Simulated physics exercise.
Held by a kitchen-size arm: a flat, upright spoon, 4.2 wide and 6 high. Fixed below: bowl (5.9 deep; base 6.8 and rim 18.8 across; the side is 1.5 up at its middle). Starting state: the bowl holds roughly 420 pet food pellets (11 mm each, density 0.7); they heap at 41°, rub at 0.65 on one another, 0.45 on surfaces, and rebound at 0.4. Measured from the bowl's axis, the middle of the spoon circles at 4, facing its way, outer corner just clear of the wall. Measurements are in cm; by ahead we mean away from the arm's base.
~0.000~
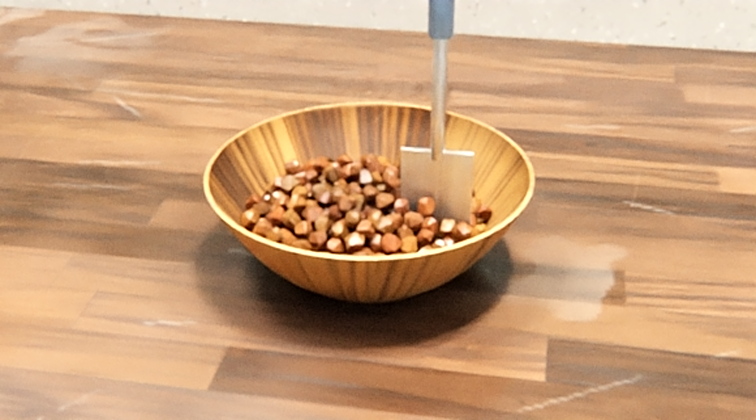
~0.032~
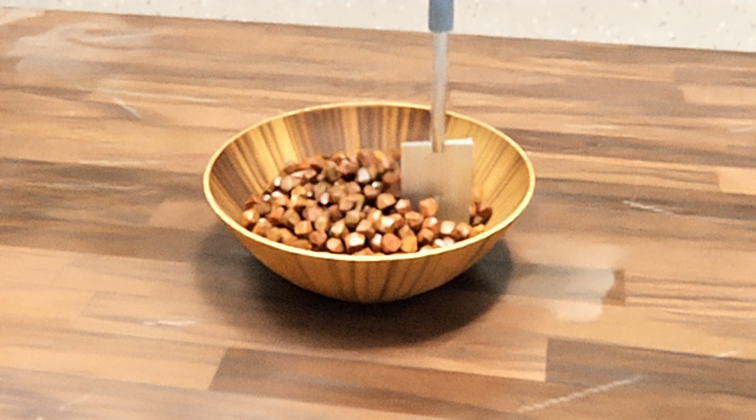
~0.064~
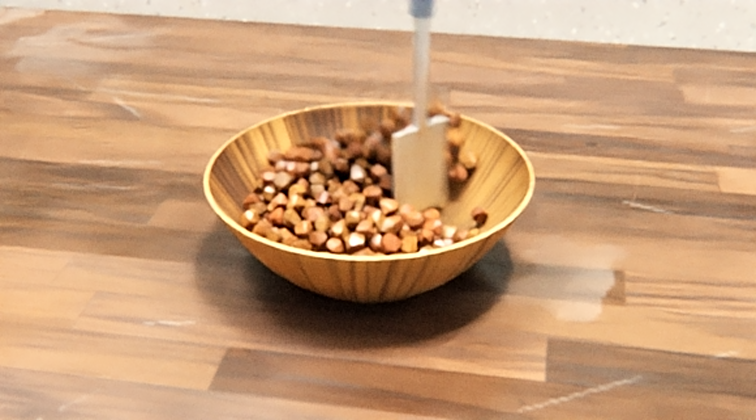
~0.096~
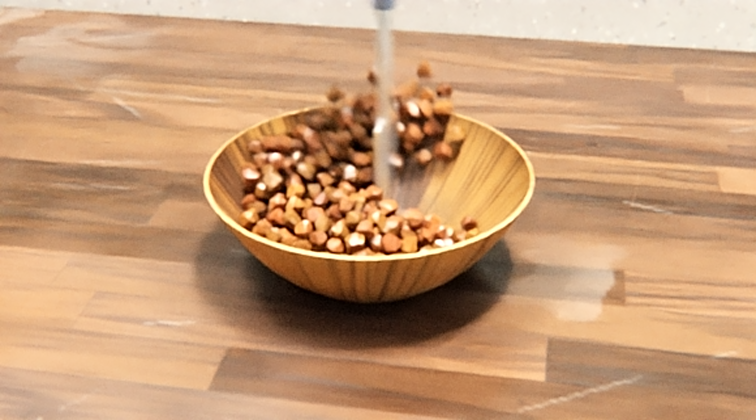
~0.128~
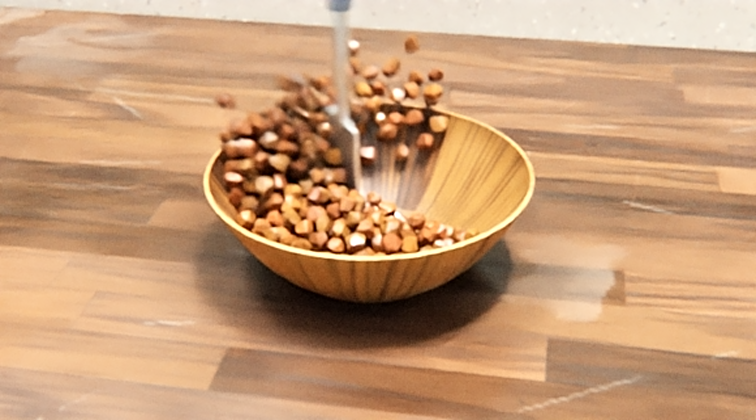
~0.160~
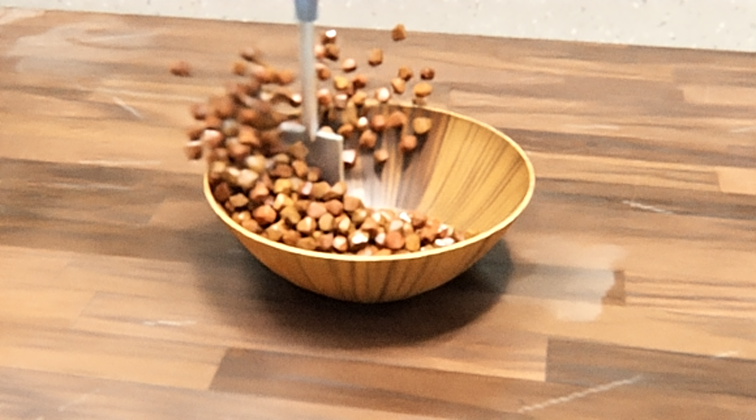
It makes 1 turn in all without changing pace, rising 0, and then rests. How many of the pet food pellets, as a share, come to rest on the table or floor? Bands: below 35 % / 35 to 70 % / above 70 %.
Between 35 and 70 %.
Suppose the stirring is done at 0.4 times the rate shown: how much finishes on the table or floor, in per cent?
15 %.
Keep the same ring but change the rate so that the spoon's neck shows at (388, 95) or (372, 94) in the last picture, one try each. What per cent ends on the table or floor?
Near 20 in a hundred for the first and near 20 in a hundred for the second.
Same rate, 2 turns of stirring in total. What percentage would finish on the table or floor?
It would be around 60 per cent.
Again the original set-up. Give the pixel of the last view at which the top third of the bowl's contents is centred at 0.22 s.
The upper third is centred close to (299, 212).
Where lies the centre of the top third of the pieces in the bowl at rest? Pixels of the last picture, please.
Looks like roughly (432, 176) to me.
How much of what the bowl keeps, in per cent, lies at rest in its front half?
I'd say around 35 per cent.
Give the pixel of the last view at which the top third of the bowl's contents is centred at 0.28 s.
Centre, approx.: (437, 215).
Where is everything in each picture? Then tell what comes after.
In the first picture, spoon neck at (438, 127), 0° round; upper third of the load around (358, 204), from x 250 to 485, top at y 160; 415 in the bowl.
In the second picture, spoon neck at (438, 119), 15° round; upper third of the load around (359, 196), from x 250 to 485, top at y 155.
In the third picture, spoon neck at (420, 103), 51° round; upper third of the load around (357, 169), from x 250 to 480, top at y 110.
In the fourth picture, spoon neck at (384, 94), 87° round; upper third of the load around (344, 149), from x 250 to 475, top at y 70; 413 in the bowl, 2 in flight or on the tool.
In the fifth picture, spoon neck at (342, 96), 124° round; upper third of the load around (304, 136), from x 225 to 470, top at y 45; 406 in the bowl, 9 in flight or on the tool.
In the sixth picture, spoon neck at (310, 108), 161° round; upper third of the load around (265, 129), from x 180 to 470, top at y 35; 384 in the bowl, 31 in flight or on the tool.
After 0.22 s, 231° round, highest piece 12 above the table; 330 in the bowl, 5 on the table or floor, 80 in flight or on the tool.
After 0.28 s, 302° round, highest piece 12 above the table; 271 in the bowl, 36 on the table or floor, 108 in flight or on the tool.
After 0.51 s, 0° round, highest piece 6 above the table; 218 in the bowl, 196 on the table or floor, 1 in flight or on the tool.
After 1.21 s, 0° round, highest piece 6 above the table; 218 in the bowl, 197 on the table or floor.
At rest, 218 in the bowl, 197 on the table or floor. That is 47 % on the table or floor.
